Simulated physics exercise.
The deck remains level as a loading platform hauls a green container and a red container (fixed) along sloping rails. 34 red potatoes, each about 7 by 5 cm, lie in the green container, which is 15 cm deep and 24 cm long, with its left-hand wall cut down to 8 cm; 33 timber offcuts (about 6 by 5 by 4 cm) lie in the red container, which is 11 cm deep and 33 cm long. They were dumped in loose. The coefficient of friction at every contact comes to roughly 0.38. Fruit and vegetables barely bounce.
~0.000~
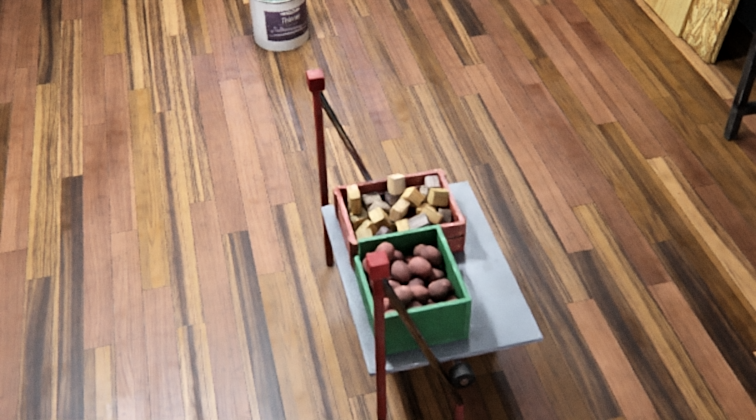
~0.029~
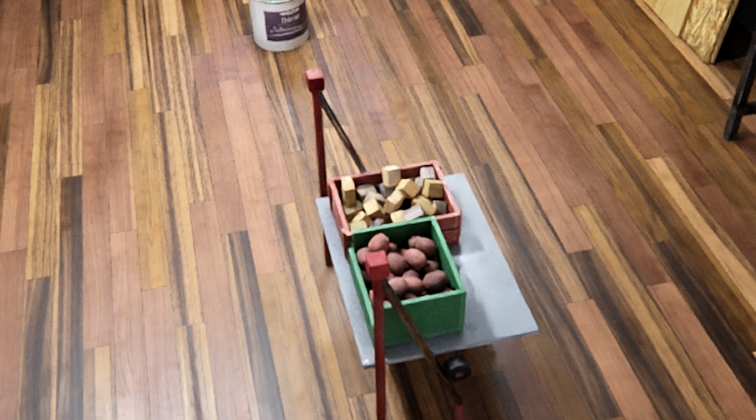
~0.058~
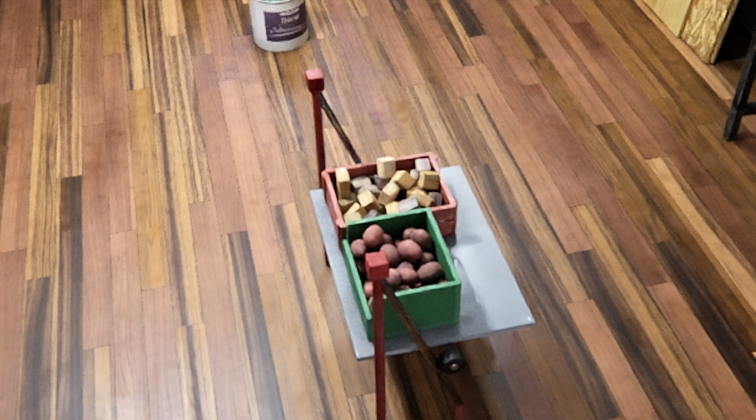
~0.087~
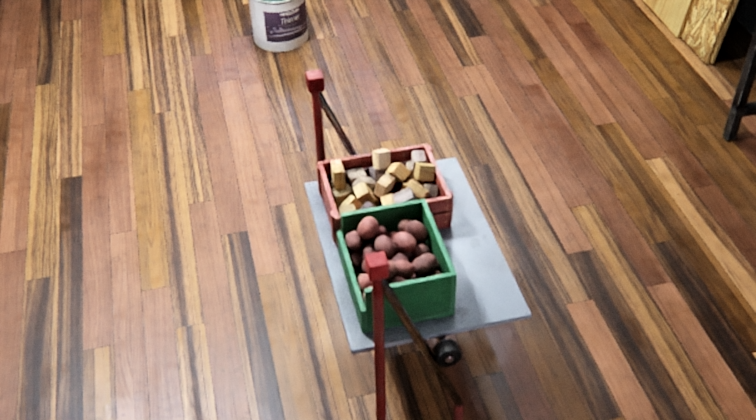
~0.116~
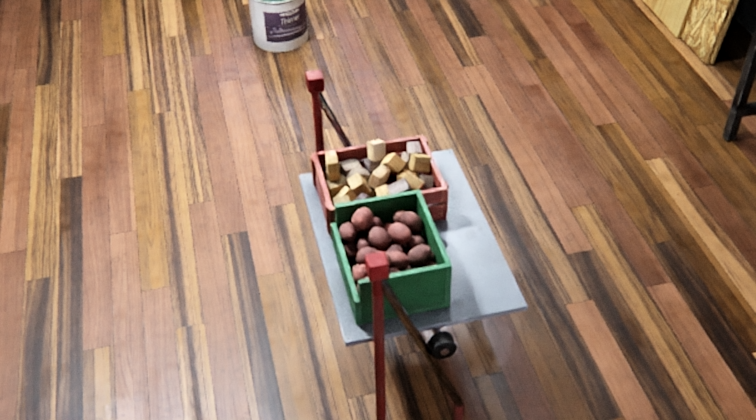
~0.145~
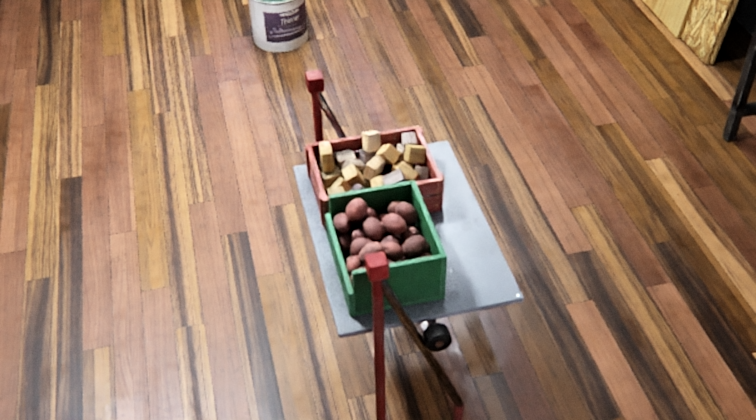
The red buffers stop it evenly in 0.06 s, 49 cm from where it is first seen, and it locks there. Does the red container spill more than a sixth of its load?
No.
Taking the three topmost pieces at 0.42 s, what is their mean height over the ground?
I'd say near 98 cm.
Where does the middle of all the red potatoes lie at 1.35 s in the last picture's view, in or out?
Close to (329, 197).
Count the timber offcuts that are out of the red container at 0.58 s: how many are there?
About 2.
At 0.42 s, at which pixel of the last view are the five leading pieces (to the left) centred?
Centre approx. at (289, 137) px.
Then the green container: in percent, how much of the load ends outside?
For the green container, roughly 20 percent.
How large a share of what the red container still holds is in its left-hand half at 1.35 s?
Share in that half: Close to 60 %.
After 0.30 s, braking begins.
After 0.42 s, green container 34 in, 0 out and red container 33 in, 0 out.
After 0.58 s, green container 28 in, 6 out and red container 31 in, 2 out.
After 0.80 s, green container 27 in, 7 out and red container 31 in, 2 out.
Final count (at 1.35 s), green container 27 in, 7 out and red container 31 in, 2 out. Asked share, 2 of 33, 6 per cent.
